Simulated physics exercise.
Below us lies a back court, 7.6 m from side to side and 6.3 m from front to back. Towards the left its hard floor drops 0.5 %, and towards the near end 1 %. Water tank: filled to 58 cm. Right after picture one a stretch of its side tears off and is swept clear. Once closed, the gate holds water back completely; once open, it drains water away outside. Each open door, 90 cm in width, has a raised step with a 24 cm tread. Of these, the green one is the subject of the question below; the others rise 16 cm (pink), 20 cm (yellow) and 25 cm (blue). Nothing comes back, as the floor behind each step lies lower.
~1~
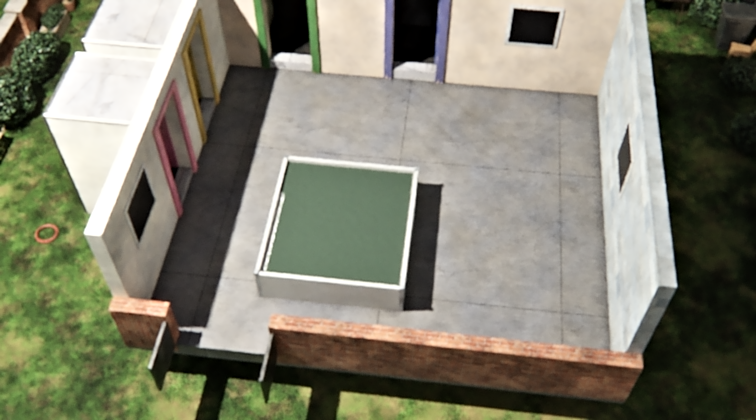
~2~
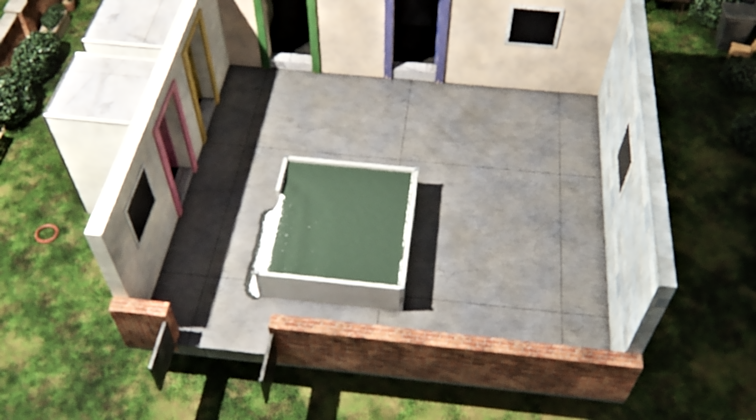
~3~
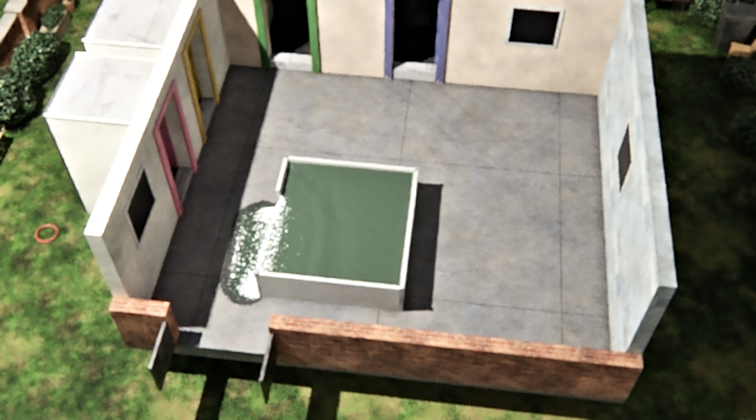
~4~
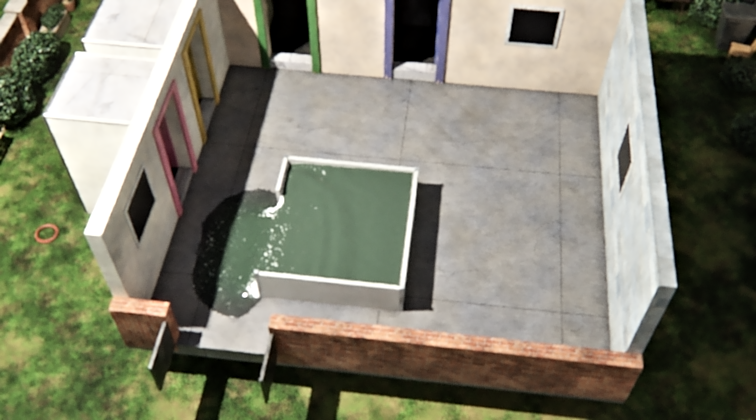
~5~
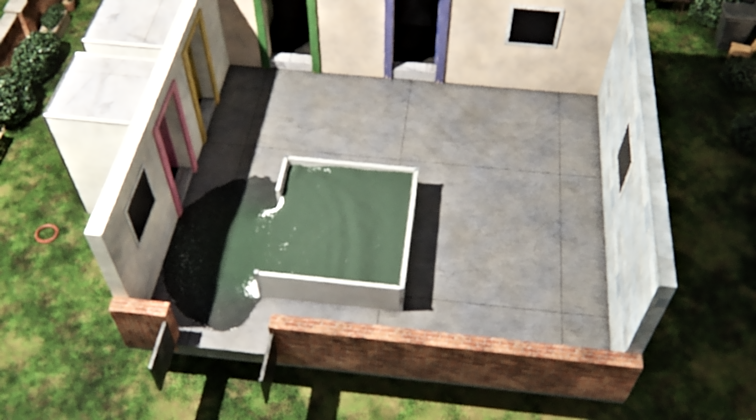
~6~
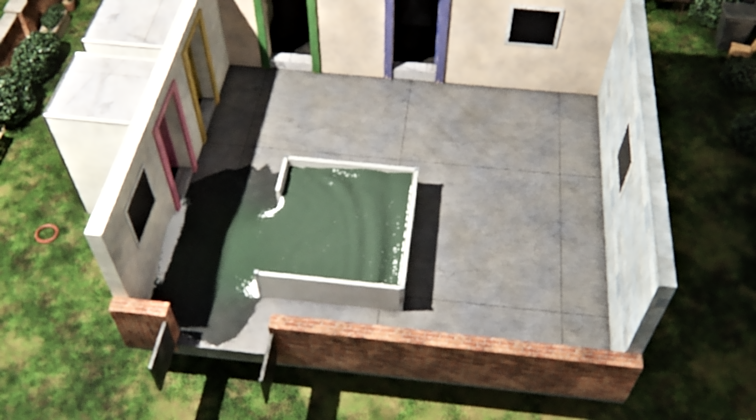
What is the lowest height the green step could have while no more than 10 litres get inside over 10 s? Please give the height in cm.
13 cm.
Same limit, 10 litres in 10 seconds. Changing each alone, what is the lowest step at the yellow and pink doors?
Some 6.0 cm for yellow, some 23 cm for pink.
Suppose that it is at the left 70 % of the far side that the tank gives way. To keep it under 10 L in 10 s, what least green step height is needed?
About 24 centimetres.
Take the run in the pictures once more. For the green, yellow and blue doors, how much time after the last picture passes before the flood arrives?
Green: 2.2 s; yellow: 0.8 s; blue: 3.4 s.
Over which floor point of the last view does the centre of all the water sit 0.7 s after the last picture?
(295, 246) or so.
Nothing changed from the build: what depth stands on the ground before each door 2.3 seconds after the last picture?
Depths in cm - green: 10, pink: 22, yellow: 7, blue: 0.
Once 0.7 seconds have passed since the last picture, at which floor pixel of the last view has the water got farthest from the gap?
Roughly at (207, 133) in the last view.
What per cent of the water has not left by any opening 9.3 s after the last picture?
Around 66 percent is still there.
Then, 0.7 s after the last picture water covers 15 % of the floor, deepest (53 cm) near (142, 327); it has not reached the green door.
Then, 2.3 s after the last picture water covers 30 % of the floor, deepest (37 cm) near (142, 327); 10 cm at the green door, 0 litres in over its 22 cm step.
Then, 9.3 s after the last picture water covers 90 % of the floor, deepest (10 cm) near (142, 327); 6 cm at the green door, 0 litres in over its 22 cm step.
At the green door as built, the water peaked near 17 cm, 3.7 s after the last picture.
Run again over the same 10 s with other heights there, 19 litres in over 12 cm, 1 litre over 16 cm. The limit of 10 litres is kept from about 13 cm up.
